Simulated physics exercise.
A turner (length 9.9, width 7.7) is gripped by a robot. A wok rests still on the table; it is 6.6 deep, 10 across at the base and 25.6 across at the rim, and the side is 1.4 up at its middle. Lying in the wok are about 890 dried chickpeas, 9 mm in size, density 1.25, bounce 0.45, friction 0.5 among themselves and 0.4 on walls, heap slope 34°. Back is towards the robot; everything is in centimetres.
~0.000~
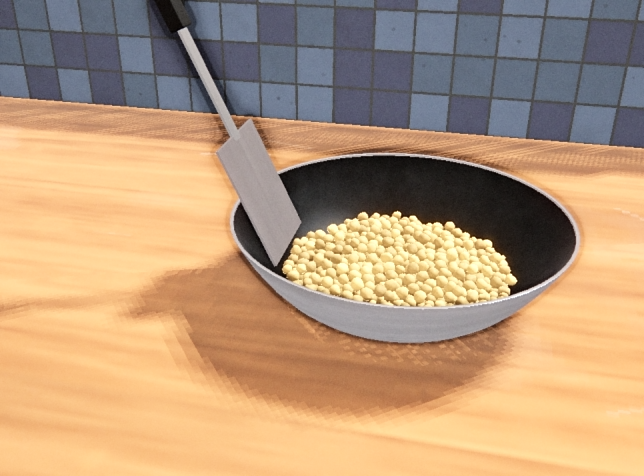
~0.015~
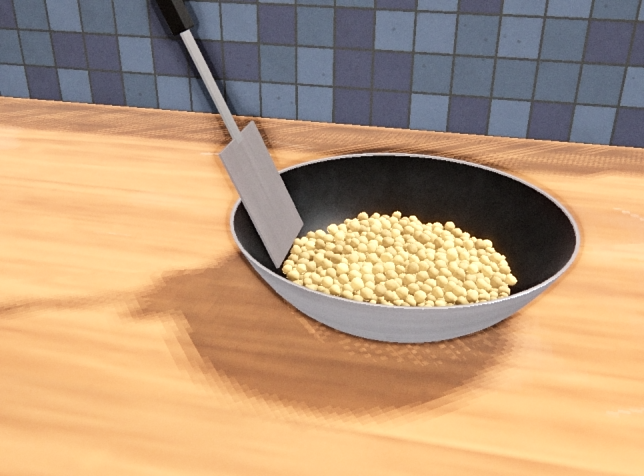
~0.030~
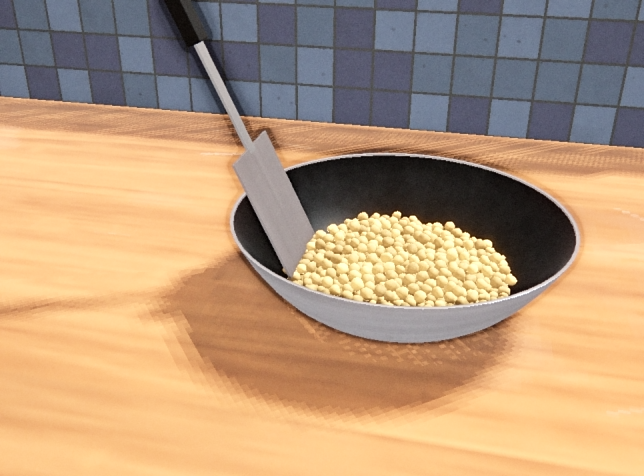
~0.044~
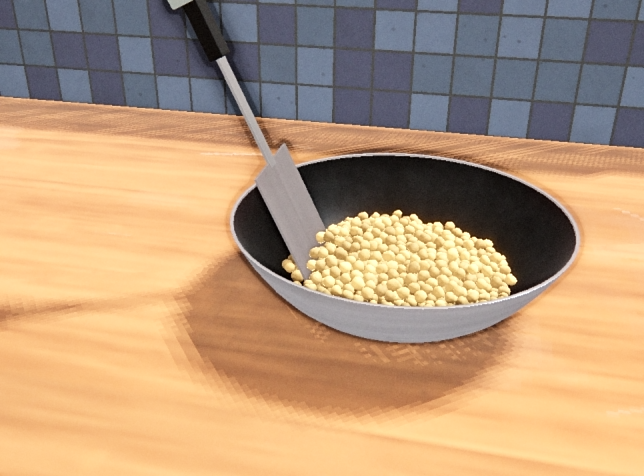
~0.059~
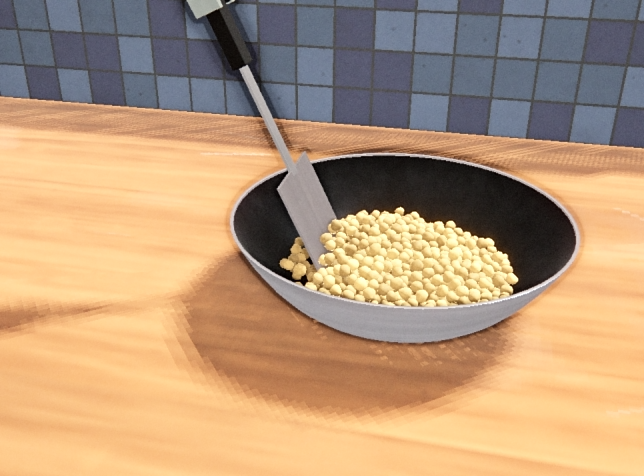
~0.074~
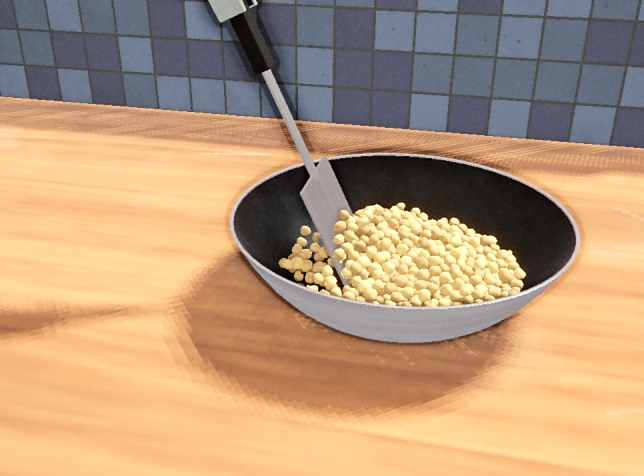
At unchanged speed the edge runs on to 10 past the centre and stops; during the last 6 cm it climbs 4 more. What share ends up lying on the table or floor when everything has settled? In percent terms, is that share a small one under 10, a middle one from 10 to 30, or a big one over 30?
A big one.
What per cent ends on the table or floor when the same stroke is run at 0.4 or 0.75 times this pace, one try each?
Close to 20 and 35 percent respectively.
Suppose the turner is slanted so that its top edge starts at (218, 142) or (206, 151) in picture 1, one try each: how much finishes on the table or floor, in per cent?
About 40 and 35 per cent.
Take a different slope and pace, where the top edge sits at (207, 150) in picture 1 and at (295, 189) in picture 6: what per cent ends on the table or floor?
It comes to something like 40 %, give or take.
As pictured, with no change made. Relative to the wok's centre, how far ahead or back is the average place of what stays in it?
Ahead of centre, roughly 2.5 centimetres.
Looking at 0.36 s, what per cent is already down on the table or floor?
Around 5 %.
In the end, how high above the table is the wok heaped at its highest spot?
5.0 cm.
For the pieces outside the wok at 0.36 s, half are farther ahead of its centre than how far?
Some 28 centimetres ahead.
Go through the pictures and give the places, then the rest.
In the first picture, turner top edge at (234, 134), sloping 65°; upper third of the load around (394, 259), from x 290 to 510, top at y 215; 888 in the wok.
In the second picture, turner top edge at (237, 136), sloping 65°; upper third of the load around (394, 259), from x 290 to 510, top at y 215.
In the third picture, turner top edge at (250, 147), sloping 65°; upper third of the load around (395, 260), from x 290 to 510, top at y 215.
In the fourth picture, turner top edge at (270, 160), sloping 65°; upper third of the load around (392, 258), from x 285 to 510, top at y 215.
In the fifth picture, turner top edge at (292, 169), sloping 65°; upper third of the load around (391, 256), from x 285 to 510, top at y 210.
In the sixth picture, turner top edge at (314, 173), sloping 65°; upper third of the load around (399, 253), from x 285 to 520, top at y 205; 888 in the wok.
After 0.11 s, sloping 65°, highest piece 8 above the table; 888 in the wok.
After 0.15 s, sloping 65°, highest piece 11 above the table; 888 in the wok.
After 0.36 s, sloping 65°, highest piece 28 above the table; 559 in the wok, 42 on the table or floor, 287 on the blade or in flight.
After 1.41 s, sloping 65°, highest piece 5 above the table; 559 in the wok, 329 on the table or floor.
At rest, 559 in the wok, 329 on the table or floor. That is 37 % on the table or floor.
